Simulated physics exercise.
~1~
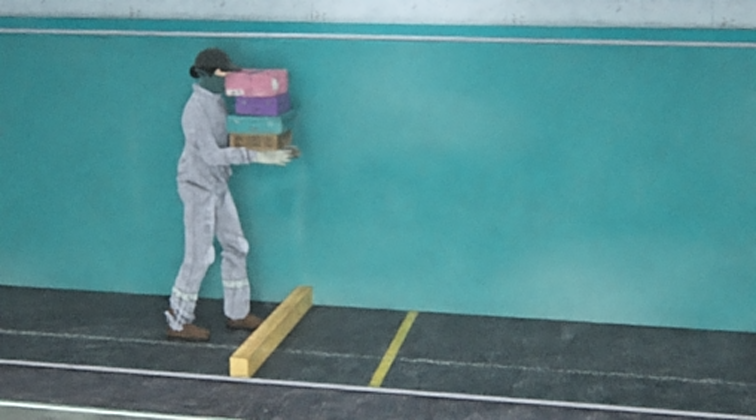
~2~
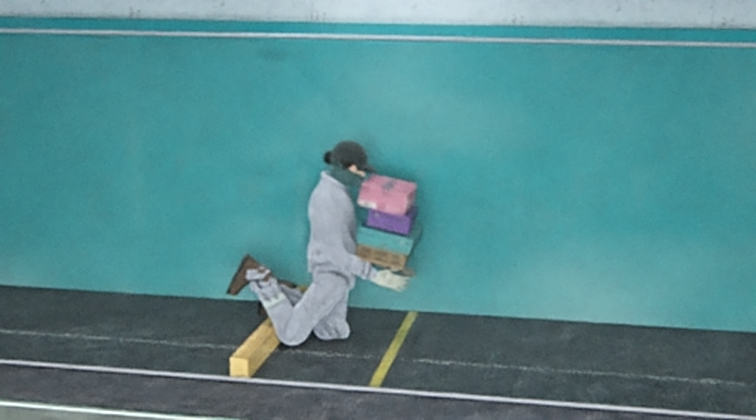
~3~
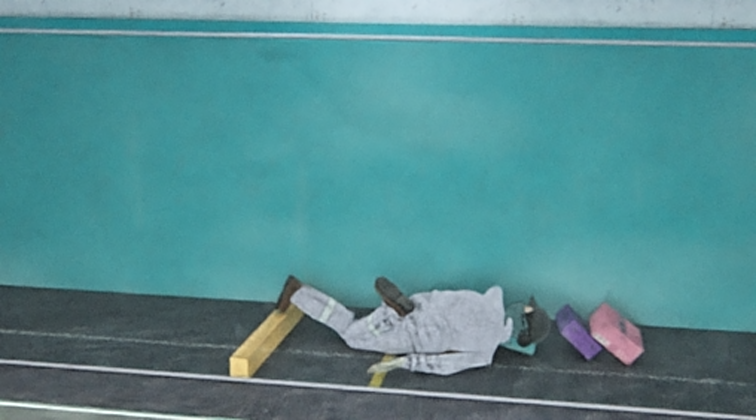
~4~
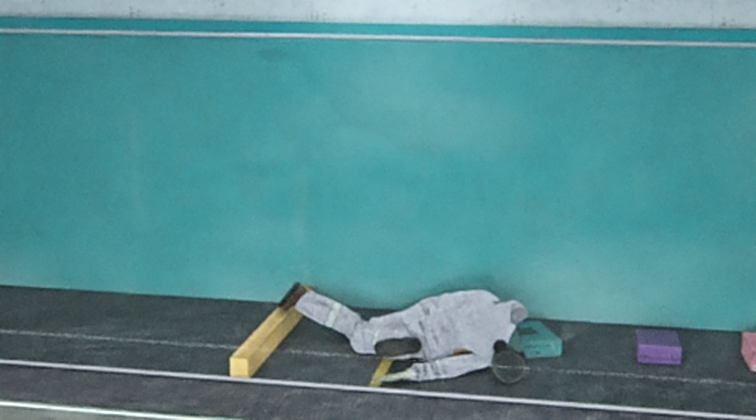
A person carrying stacked boxes falls forward over a yellow beam, scattering boxes to the right.
